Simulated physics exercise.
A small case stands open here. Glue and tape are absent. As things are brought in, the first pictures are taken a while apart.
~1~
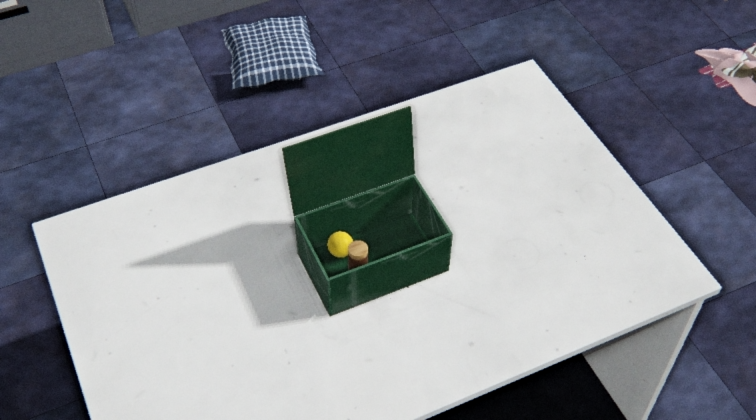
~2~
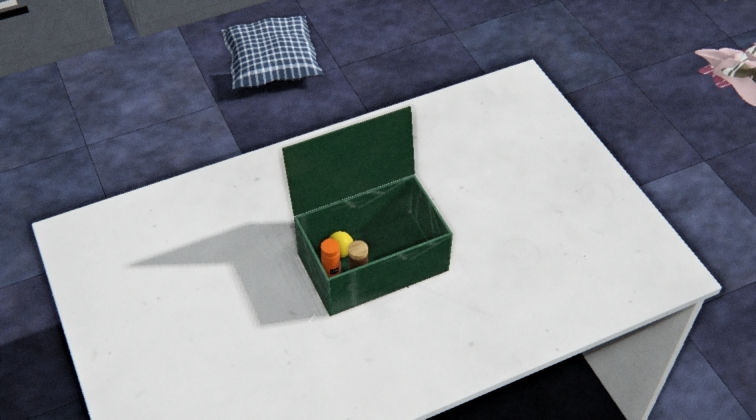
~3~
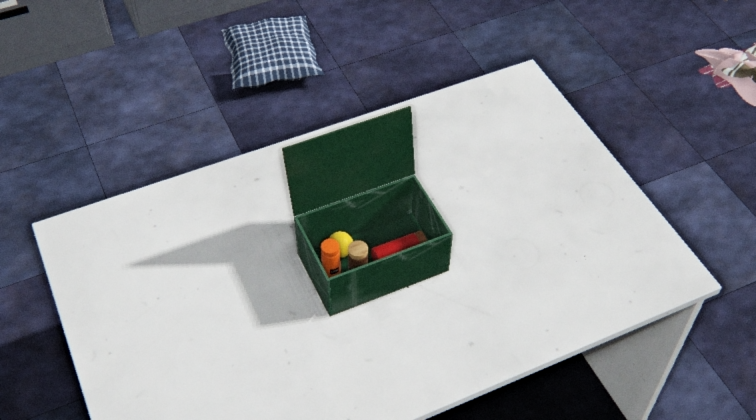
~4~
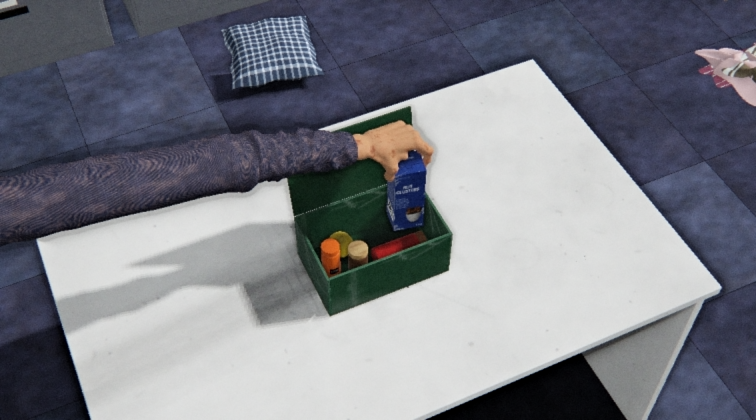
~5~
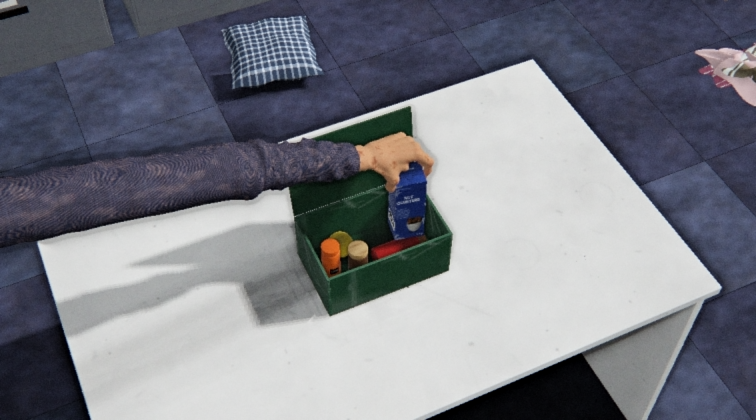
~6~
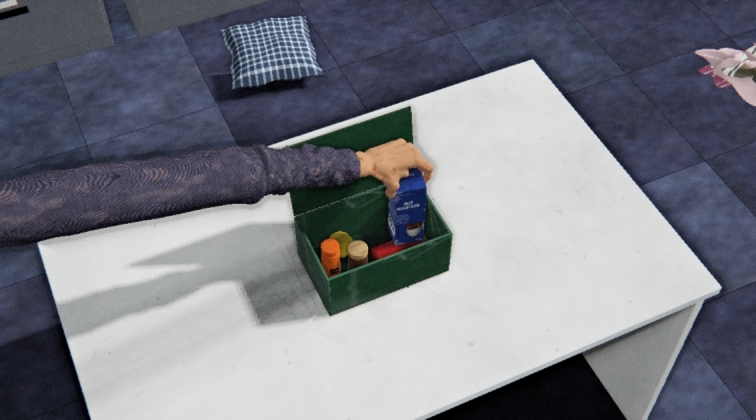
An orange cylinder, then a red object, appear beside a yellow ball and a small tan item in an open green case on a white table; a hand reaches from the left, lowering a blue carton slightly into it.
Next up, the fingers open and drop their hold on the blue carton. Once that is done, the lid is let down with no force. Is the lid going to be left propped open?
Stays open.
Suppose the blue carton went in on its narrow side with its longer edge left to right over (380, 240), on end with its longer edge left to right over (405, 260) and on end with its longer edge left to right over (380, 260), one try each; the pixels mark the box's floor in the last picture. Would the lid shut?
Going through the three tries, the lid settles all the way, then hangs open, then hangs open.
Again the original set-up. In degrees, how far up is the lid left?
I'd put it at roughly 90°.
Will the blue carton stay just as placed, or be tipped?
Well, the blue carton ends up skewed.
Then, 0.40 s after the last picture, blue carton tipped 33° from how it was near (407, 211); red shaker rolled about its own width.
Then, 1.40 s after the last picture, lid 84° above the rim; blue carton tipped 32° from how it was near (407, 210); red shaker rolled about its own width.
Then, 3.70 s after the last picture, lid 90° above the rim; blue carton tipped 30° from how it was near (408, 210); red shaker rolled about its own width.
At rest, lid 89° above the rim; moved from the start, red shaker; left askew, blue carton; the other 3 in place. Seen from the same camera at the end, blue carton near (408, 210).
